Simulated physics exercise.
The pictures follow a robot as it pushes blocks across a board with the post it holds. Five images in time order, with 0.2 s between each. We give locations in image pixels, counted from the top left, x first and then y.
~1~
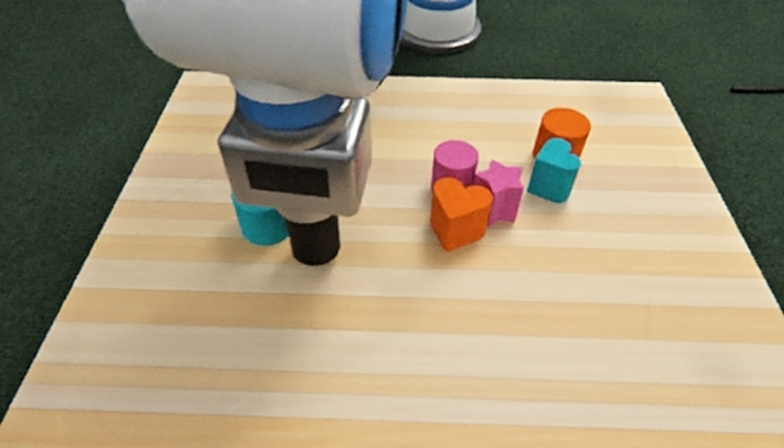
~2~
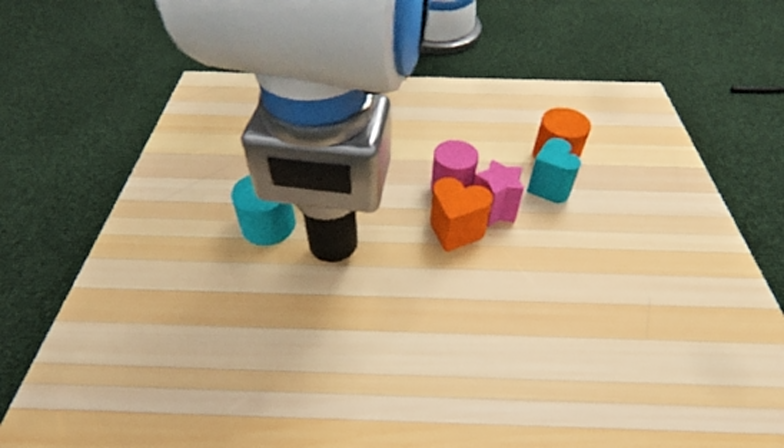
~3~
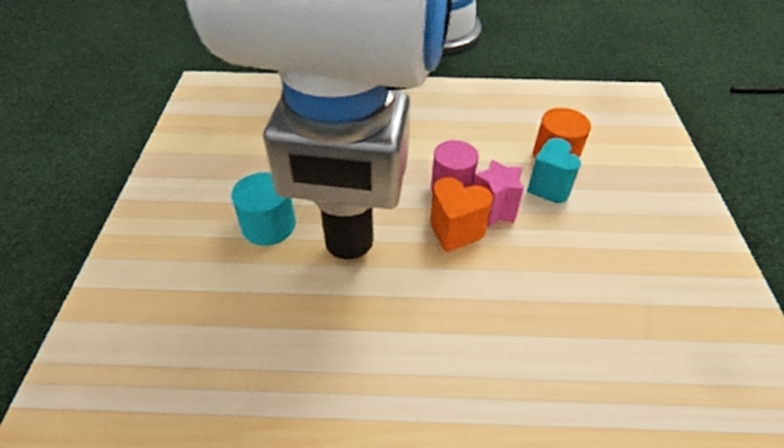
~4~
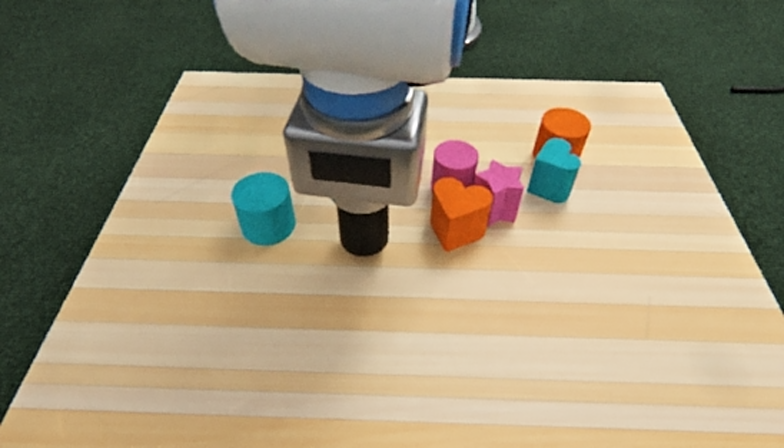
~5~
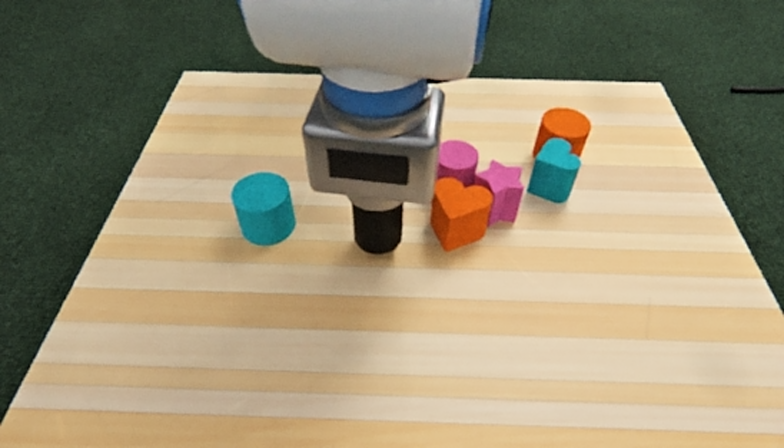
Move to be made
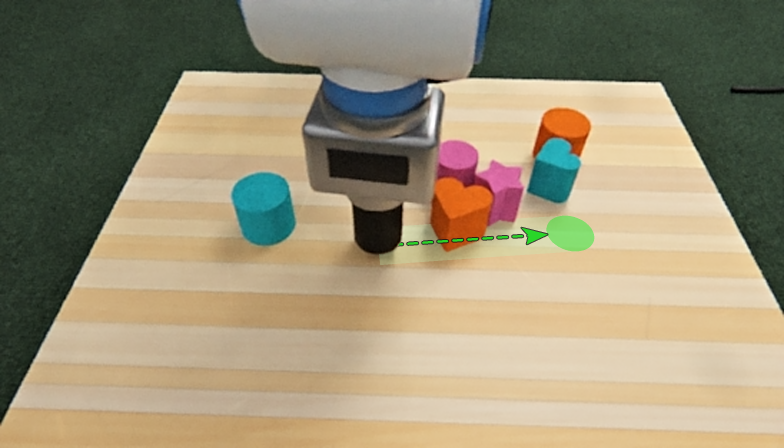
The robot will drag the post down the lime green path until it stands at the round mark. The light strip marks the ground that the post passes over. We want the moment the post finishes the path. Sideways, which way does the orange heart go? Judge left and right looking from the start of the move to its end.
Its shift is leftward.
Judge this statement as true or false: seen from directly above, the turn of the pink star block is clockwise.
False.
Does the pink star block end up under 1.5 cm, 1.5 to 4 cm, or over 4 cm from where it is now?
It's set to move over 4 cm.
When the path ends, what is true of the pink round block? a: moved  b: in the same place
I'll go with b - in the same place.
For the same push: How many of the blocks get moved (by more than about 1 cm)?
By the end of the path, three or more blocks have moved more than about a centimetre.
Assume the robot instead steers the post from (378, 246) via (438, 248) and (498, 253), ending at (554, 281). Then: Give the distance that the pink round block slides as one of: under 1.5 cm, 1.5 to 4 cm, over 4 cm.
I reckon it covers less than 1.5 cm.
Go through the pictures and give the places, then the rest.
Post's lower end (316, 247); pink round block (456, 154); orange heart (461, 196); pink star block (502, 176); turquoise heart (559, 154); orange round block (567, 122), in the first frame.
Post (333, 243); blocks still, in the second frame.
Post (349, 241); blocks still, in the third frame.
Post (364, 238); blocks still, in the fourth frame.
Post (378, 236); pink round block (456, 154); orange heart (461, 196); pink star block (502, 176); turquoise heart (559, 154); orange round block (567, 122), in the fifth frame.
Drawn move, in a line from (378, 246) to (570, 233).
What follows on the original path. One third of the way, post (446, 231); orange heart (491, 194); pink star block (512, 172), turned 40° anticlockwise.
Two thirds of the way, post (510, 227); orange heart (547, 181), turned 40° anticlockwise; pink star block (536, 153), turned 90° anticlockwise; turquoise heart (571, 146), turned 45° clockwise; orange round block (571, 118).
At the end, post (574, 223); pink round block still; orange heart (603, 172), turned 55° anticlockwise; pink star block (540, 149), turned 115° anticlockwise; turquoise heart (600, 141); orange round block (571, 114).
